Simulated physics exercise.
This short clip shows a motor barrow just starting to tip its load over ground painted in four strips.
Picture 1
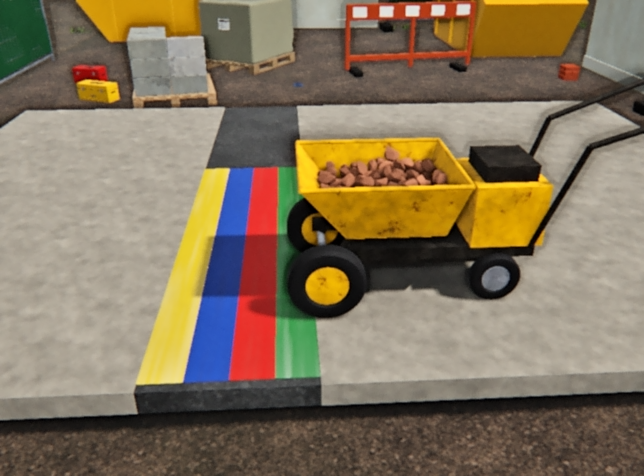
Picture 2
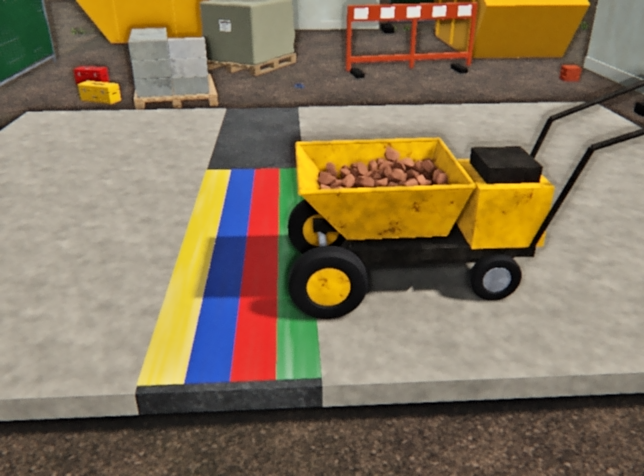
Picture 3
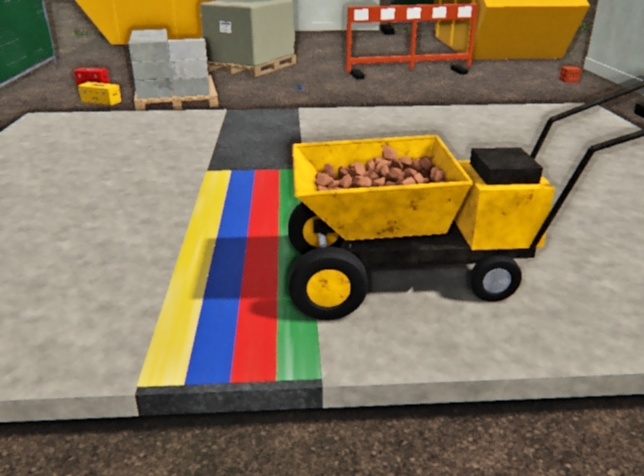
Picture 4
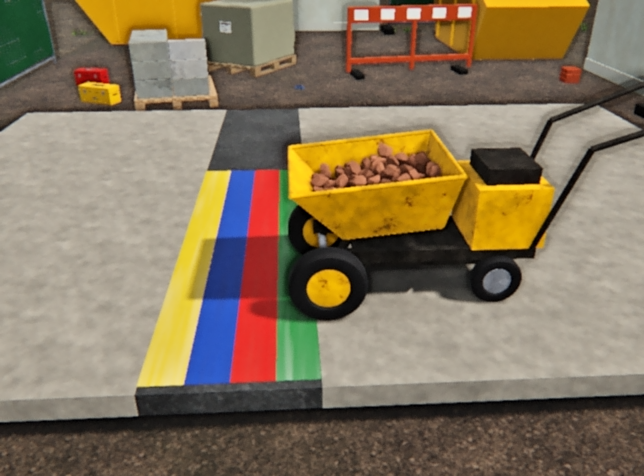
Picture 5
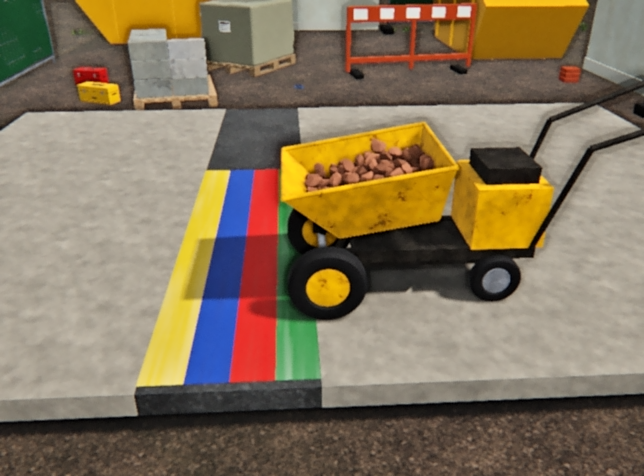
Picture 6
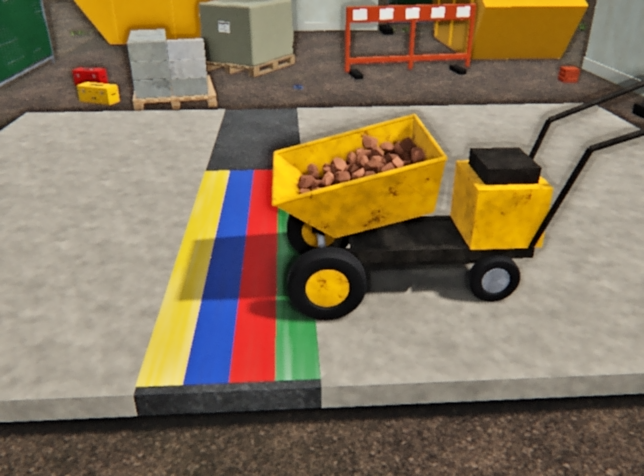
On a concrete slab in a work yard, a yellow motor barrow loaded with rubble stands beside yellow, blue, red and green strips. Its skip starts level, then tilts slightly toward the left while the wheels stay still.
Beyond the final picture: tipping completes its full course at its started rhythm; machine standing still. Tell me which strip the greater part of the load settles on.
The greater part settles on the yellow strip.
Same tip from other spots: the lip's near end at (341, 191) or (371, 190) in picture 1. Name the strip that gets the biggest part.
For the first spot it is the blue strip, for the second the red one.
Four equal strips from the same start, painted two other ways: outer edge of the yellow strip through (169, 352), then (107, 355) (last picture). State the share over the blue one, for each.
First case 10 per cent, second case 50 per cent.
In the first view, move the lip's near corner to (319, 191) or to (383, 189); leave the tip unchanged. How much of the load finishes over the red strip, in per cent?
You'd get 10 in a hundred the first time and 40 in a hundred the second.
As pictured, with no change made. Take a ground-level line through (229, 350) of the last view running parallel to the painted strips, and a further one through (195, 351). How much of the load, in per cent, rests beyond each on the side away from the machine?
Close to 90 and 70 per cent respectively.
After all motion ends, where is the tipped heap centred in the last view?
I'd mark it at roughly (186, 284).
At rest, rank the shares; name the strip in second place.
Second place goes to the strip in blue.
Shortly afterwards, skip tipped steeply; the whole lot in the skip.
Next, skip tipped right over; near two thirds in the skip; a little over the blue strip; near a quarter over the yellow strip; only a few falling.
Some moments later, skip tipped right over; a little in the skip; only a few over the red strip; near a quarter over the blue strip; near a third over the yellow strip; near a quarter off the paint.
In the end, skip tipped right over; a little in the skip; none at all over the green strip; only a few over the red strip; near a quarter over the blue strip; near a third over the yellow strip; near a quarter off the paint.
